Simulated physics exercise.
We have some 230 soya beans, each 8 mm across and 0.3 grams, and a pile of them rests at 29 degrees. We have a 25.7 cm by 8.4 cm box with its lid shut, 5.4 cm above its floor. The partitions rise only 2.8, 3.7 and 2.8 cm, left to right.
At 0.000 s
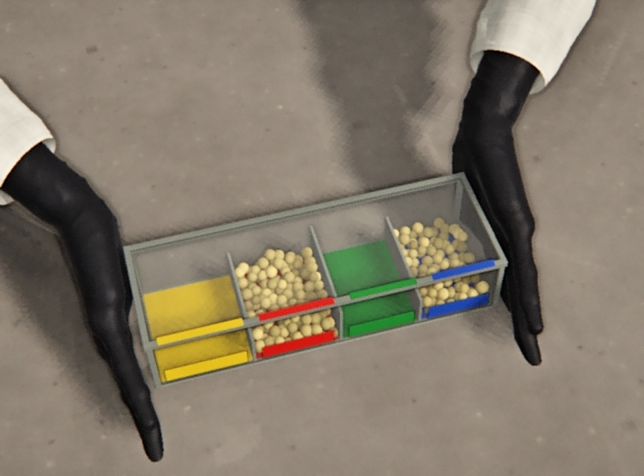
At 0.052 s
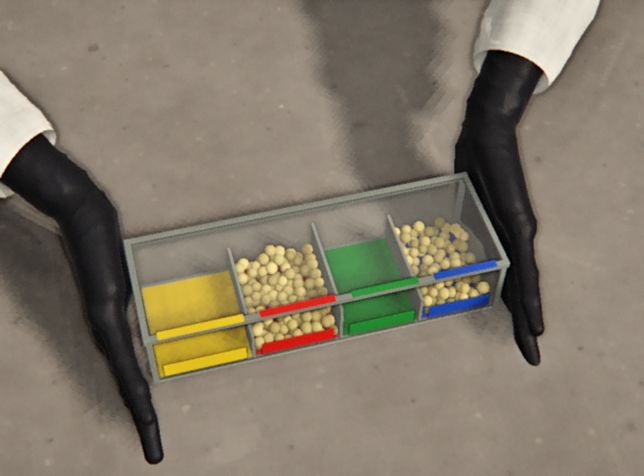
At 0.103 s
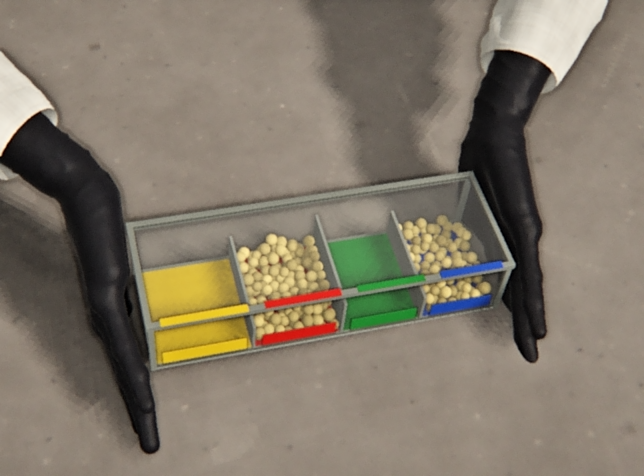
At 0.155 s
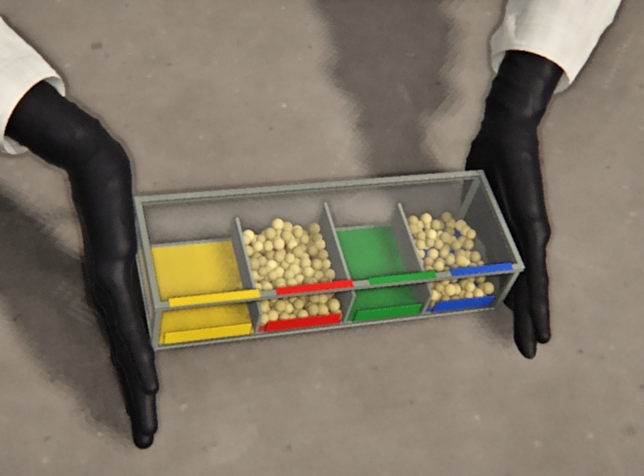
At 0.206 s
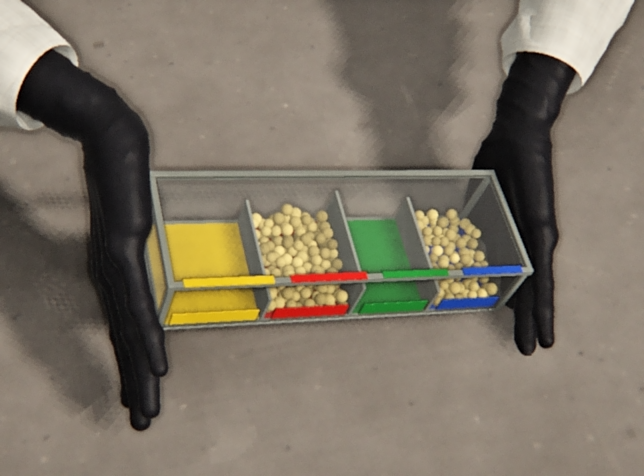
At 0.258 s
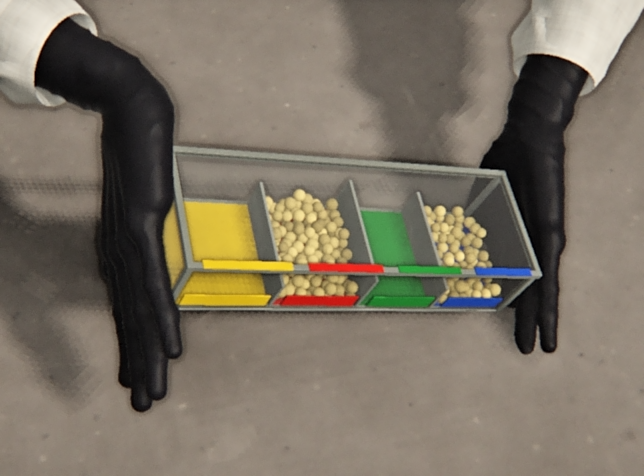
The clip opens on two black-gloved hands holding a clear lidded box, with small, pale, round pieces in its red and blue sections and none in the yellow and green. The left hand then raises its end, tilting the box toward the right, while the pieces stay in their two sections.
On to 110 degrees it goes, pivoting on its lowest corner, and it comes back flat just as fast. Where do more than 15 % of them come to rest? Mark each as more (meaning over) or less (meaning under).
Red compartment - more; blue compartment - more; green compartment - less; yellow compartment - less.
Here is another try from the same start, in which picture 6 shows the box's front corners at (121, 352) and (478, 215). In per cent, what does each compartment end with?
Red = 5 %; blue = 0 %; green = 10 %; yellow = 90 %.
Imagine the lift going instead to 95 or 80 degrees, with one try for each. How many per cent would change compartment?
About 20 and 20 per cent.
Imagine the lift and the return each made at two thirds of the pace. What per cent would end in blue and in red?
Blue 60 %; red 35 %.
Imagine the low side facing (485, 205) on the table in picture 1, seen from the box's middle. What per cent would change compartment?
15 %.
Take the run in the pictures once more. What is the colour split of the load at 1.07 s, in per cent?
Red = 50, blue = 45, green = 5, yellow = 0 (percent).
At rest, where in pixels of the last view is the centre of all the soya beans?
Centre at rest: Approx. (428, 285) px.
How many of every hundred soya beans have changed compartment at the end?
About 25 per cent.
Then, at 1.07 s, tilt 109 degrees; red 50 %, blue 45 %, green 5 %.
Then, at 1.60 s, tilt 48 degrees; red 40 %, blue 60 %, green 5 %.
Then, at 2.20 s, tilt 0 degrees; red 40 %, blue 60 %, green 5 %.
At rest (3.0 s), red 40 %, blue 60 %, green 5 %, yellow 0 %.
